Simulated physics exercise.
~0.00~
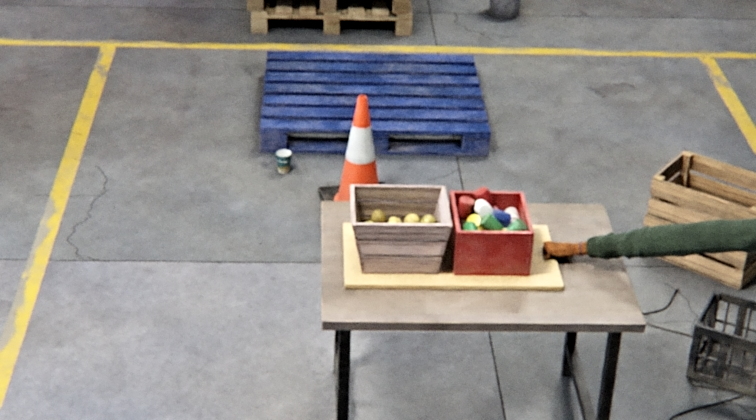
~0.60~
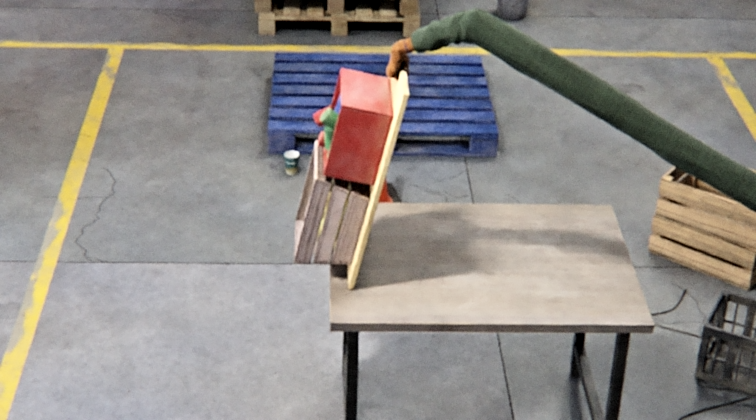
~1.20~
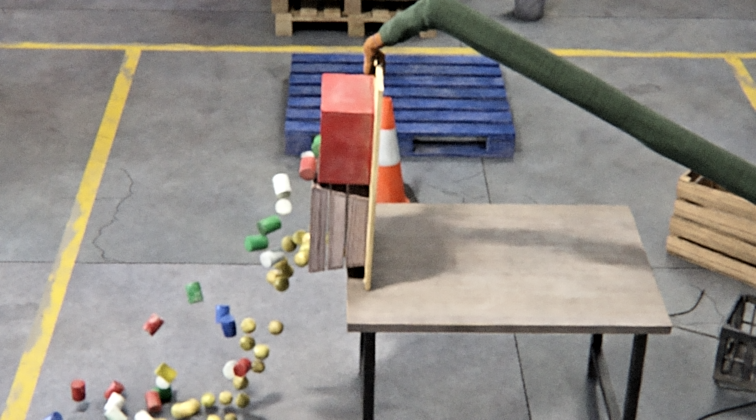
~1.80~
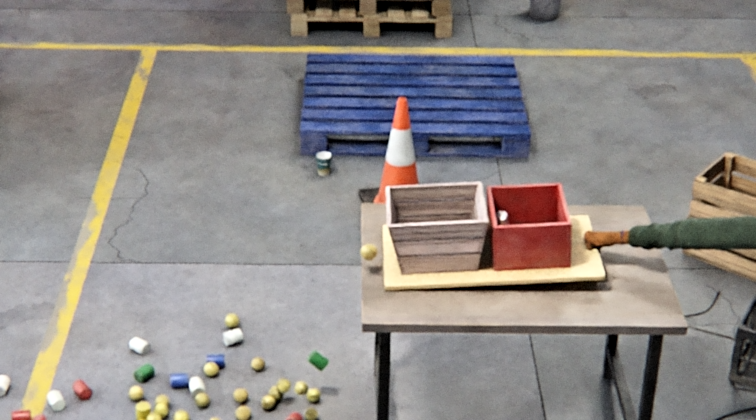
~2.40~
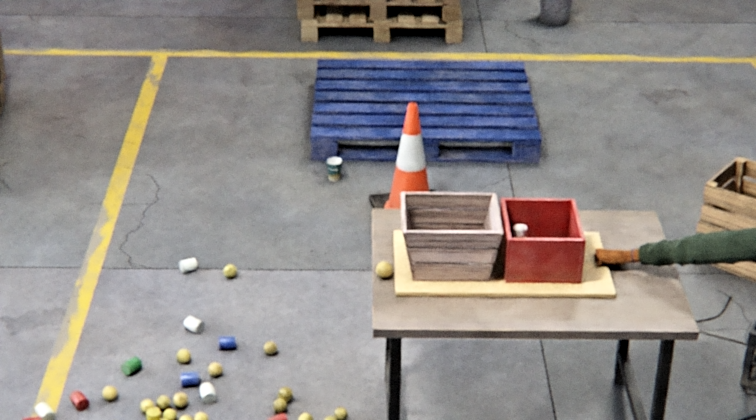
In a warehouse with a blue pallet and a traffic cone behind, a table holds a board carrying a wooden box of small yellow fruit and a red box of colourful jars. A gloved hand in a green sleeve grips the board's right end and swings it up until it stands almost upright. Fruit and jars pour out to the left, tumbling past the table edge and scattering across the concrete floor. The hand then lowers the board flat again. The wooden box ends empty, one yellow piece rests beside it, and a little remains in the red box.
